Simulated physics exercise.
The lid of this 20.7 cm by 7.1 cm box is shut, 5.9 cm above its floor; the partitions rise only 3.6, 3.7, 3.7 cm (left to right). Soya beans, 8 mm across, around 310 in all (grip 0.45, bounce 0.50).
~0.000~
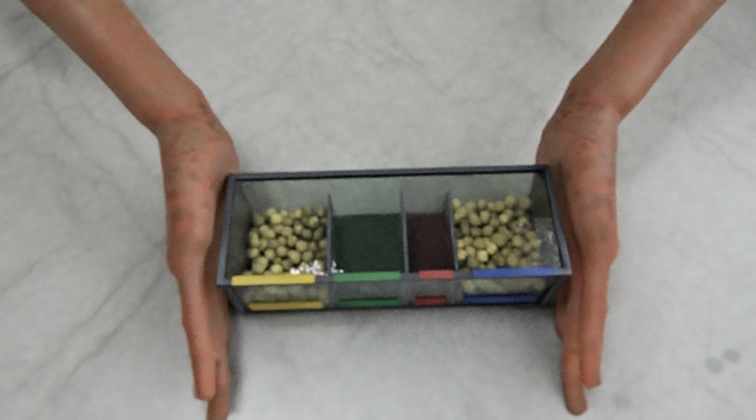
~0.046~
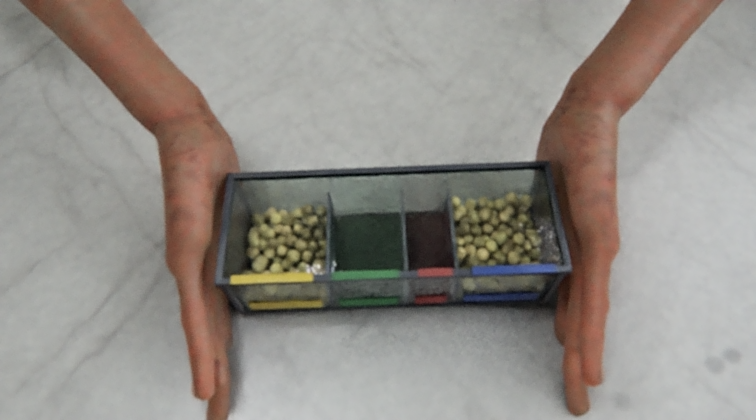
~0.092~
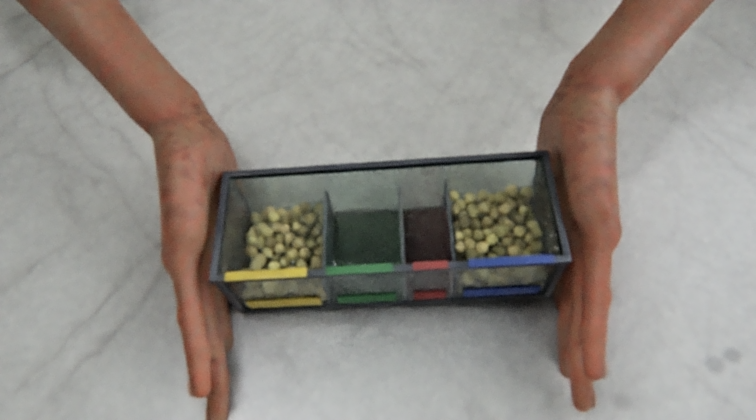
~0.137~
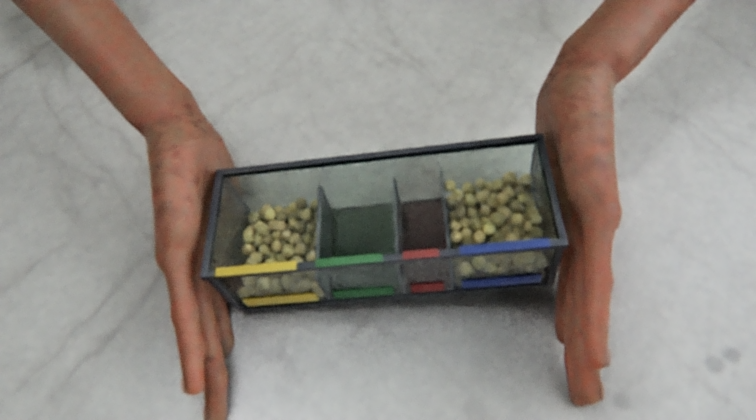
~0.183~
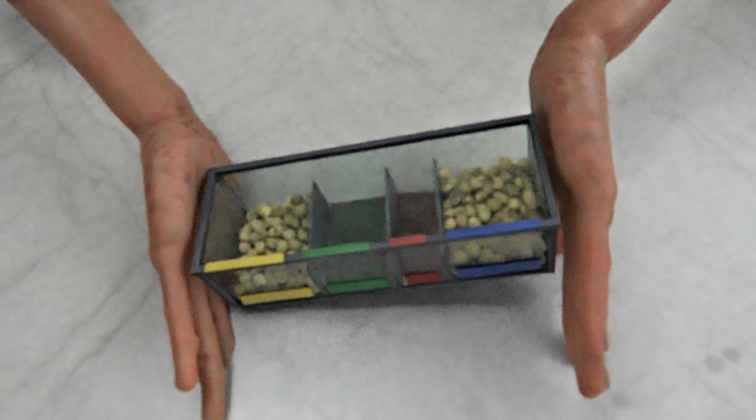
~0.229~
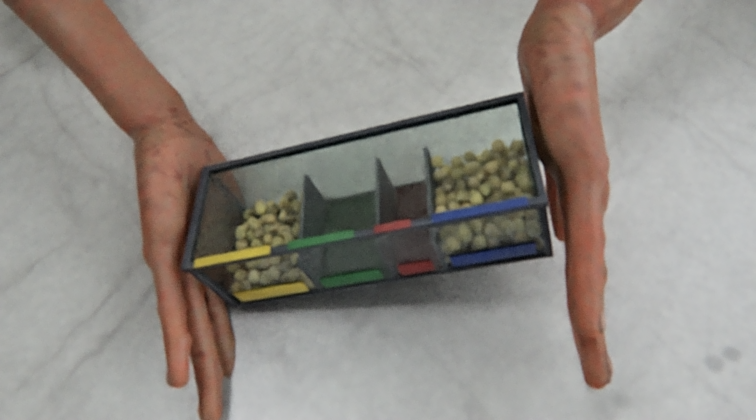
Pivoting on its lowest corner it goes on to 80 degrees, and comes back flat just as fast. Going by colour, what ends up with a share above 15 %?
Red below, blue above, green below, yellow above.
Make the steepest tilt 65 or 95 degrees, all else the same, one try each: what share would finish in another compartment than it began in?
Some 10 and 30 per cent.
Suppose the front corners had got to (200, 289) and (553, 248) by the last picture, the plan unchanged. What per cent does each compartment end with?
Red 5; blue 35; green 5; yellow 55.
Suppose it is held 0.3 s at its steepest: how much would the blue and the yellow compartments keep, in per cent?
Then: Blue 30; yellow 60.
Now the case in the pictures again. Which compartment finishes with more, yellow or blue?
The yellow one has more.
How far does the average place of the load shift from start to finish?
Roughly 4.0 cm.
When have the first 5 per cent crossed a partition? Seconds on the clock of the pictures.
Near 0.85 s.
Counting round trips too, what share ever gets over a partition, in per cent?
Roughly 25 per cent.
After 0.88 s, tilt 79 degrees; red 5 %, blue 45 %, green 5 %, yellow 45 %.
After 1.32 s, tilt 34 degrees; red 5 %, blue 30 %, green 10 %, yellow 60 %.
Then, at 1.83 s, tilt 0 degrees; red 5 %, blue 30 %, green 10 %, yellow 60 %.
At rest (2.3 s), red 5 %, blue 30 %, green 10 %, yellow 60 %.
